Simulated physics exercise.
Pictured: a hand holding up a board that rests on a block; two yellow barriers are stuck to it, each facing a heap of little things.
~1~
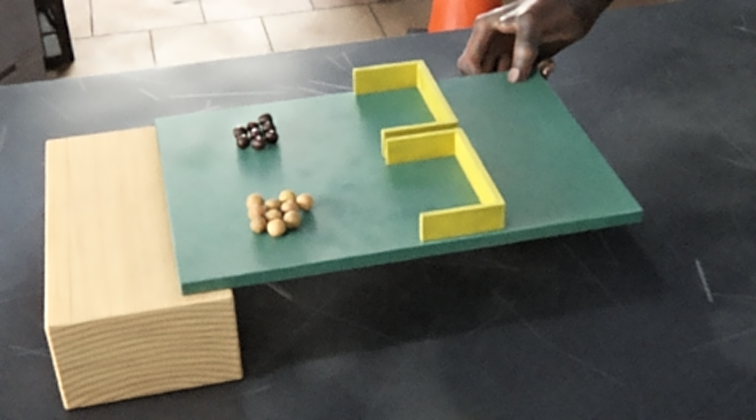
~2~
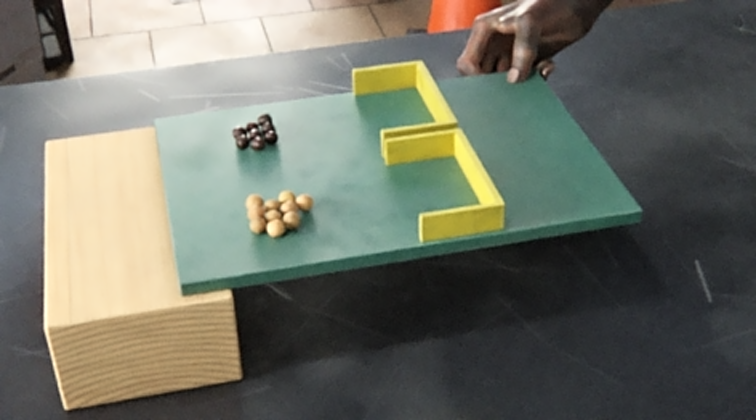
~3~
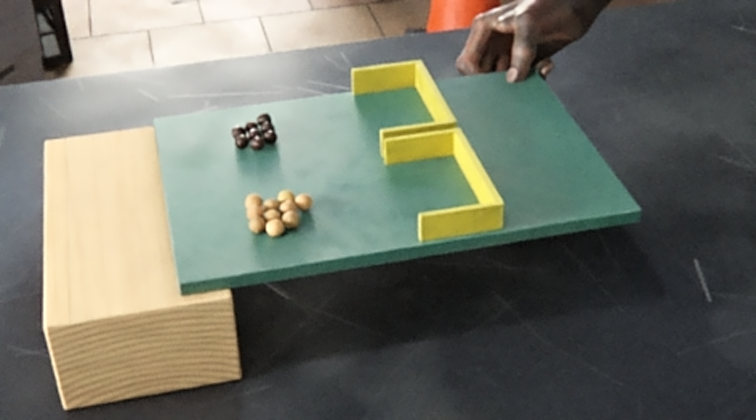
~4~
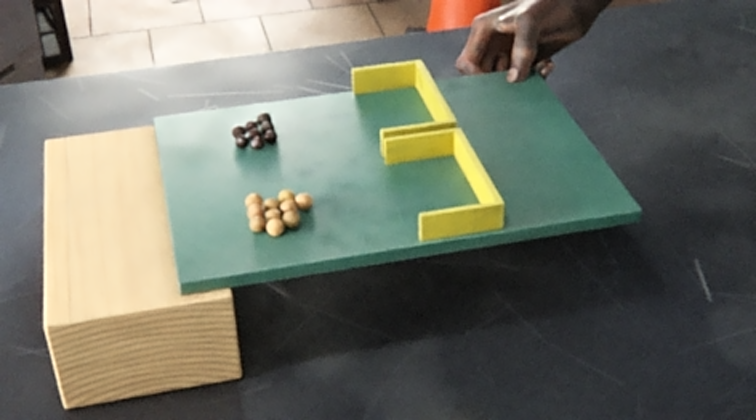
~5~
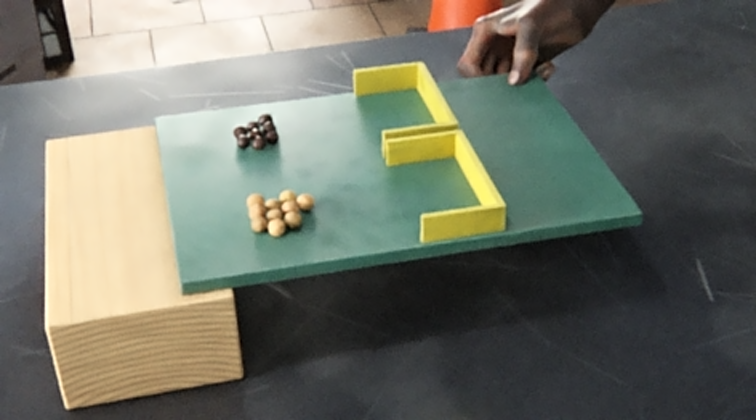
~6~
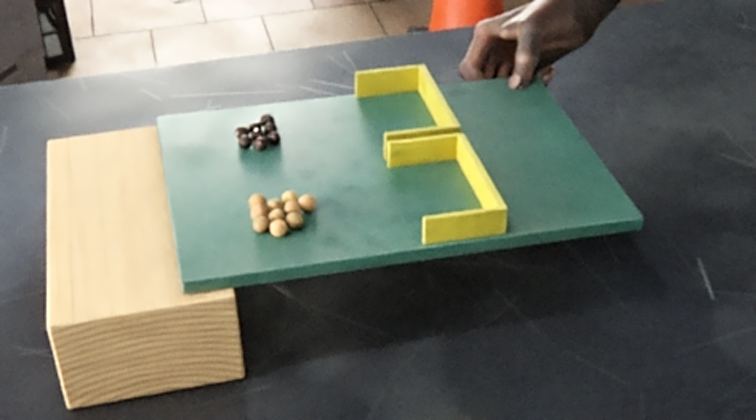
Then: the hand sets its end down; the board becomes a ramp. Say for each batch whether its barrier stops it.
As I see it, nearer batch: Confined; farther batch: Confined.
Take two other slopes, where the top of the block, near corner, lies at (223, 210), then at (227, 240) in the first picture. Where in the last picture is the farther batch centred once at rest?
(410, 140) and (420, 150).
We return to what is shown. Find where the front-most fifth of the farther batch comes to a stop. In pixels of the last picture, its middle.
It comes to rest around (429, 165) in the last picture.
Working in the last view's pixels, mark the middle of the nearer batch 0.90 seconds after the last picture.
I'd place its centre close to (464, 239).
Then, 0.48 s later than the last frame, board sloping at 10°; nearer batch on its way down; farther batch on its way down.
Then, 0.90 s later than the last frame, board resting at 15°; nearer batch has reached its bar; farther batch has reached its bar.
When it is over, board resting at 15°; nearer batch gathered behind its bar; farther batch gathered behind its bar.
